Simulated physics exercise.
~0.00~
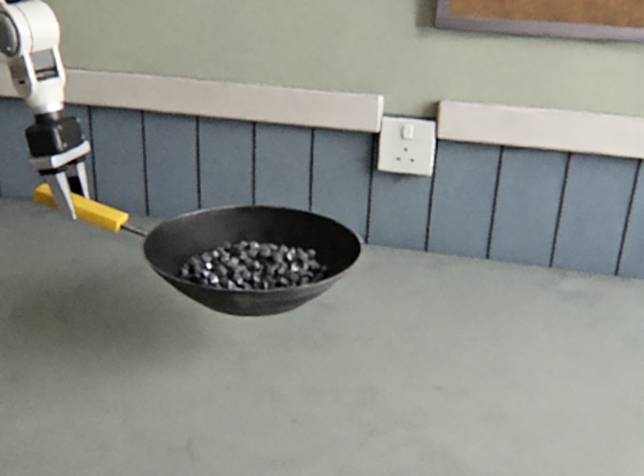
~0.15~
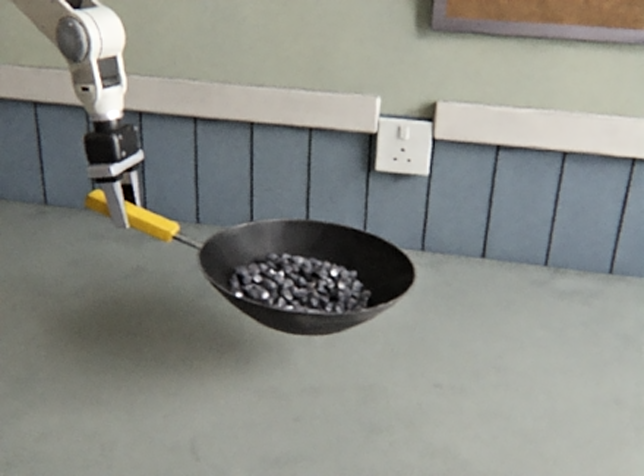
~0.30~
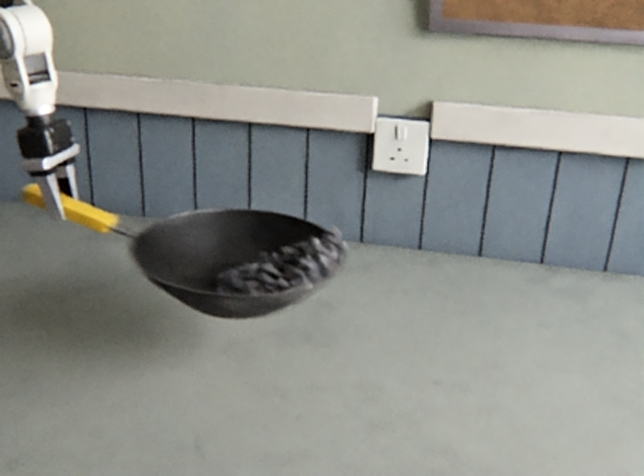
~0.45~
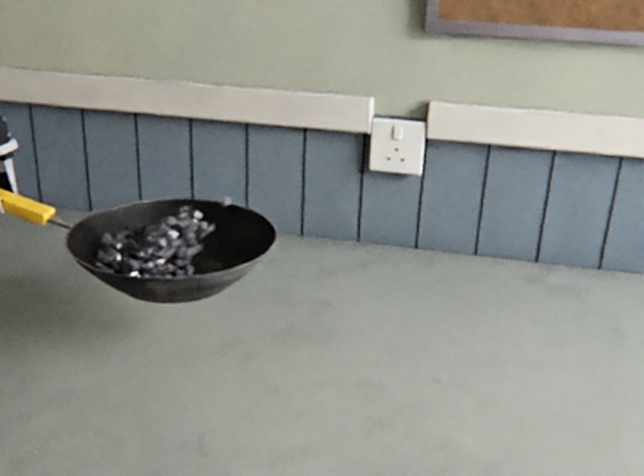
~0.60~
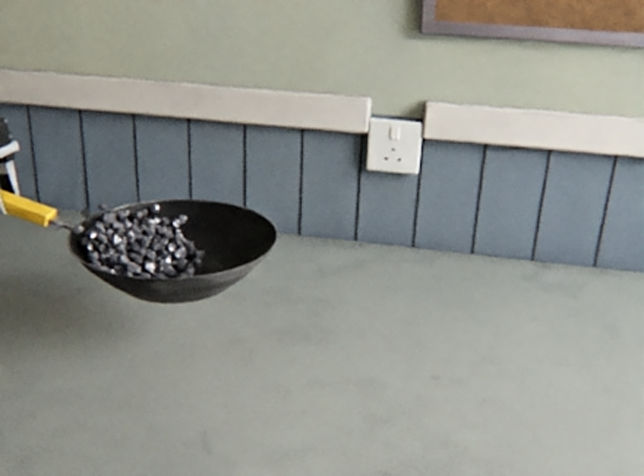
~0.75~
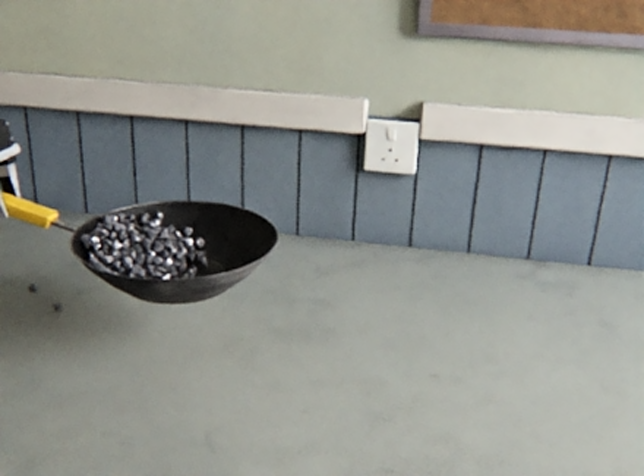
Robot arm jerking a wok of dark pebbles right, then left, the load sliding about and a couple spilling onto the tabletop.
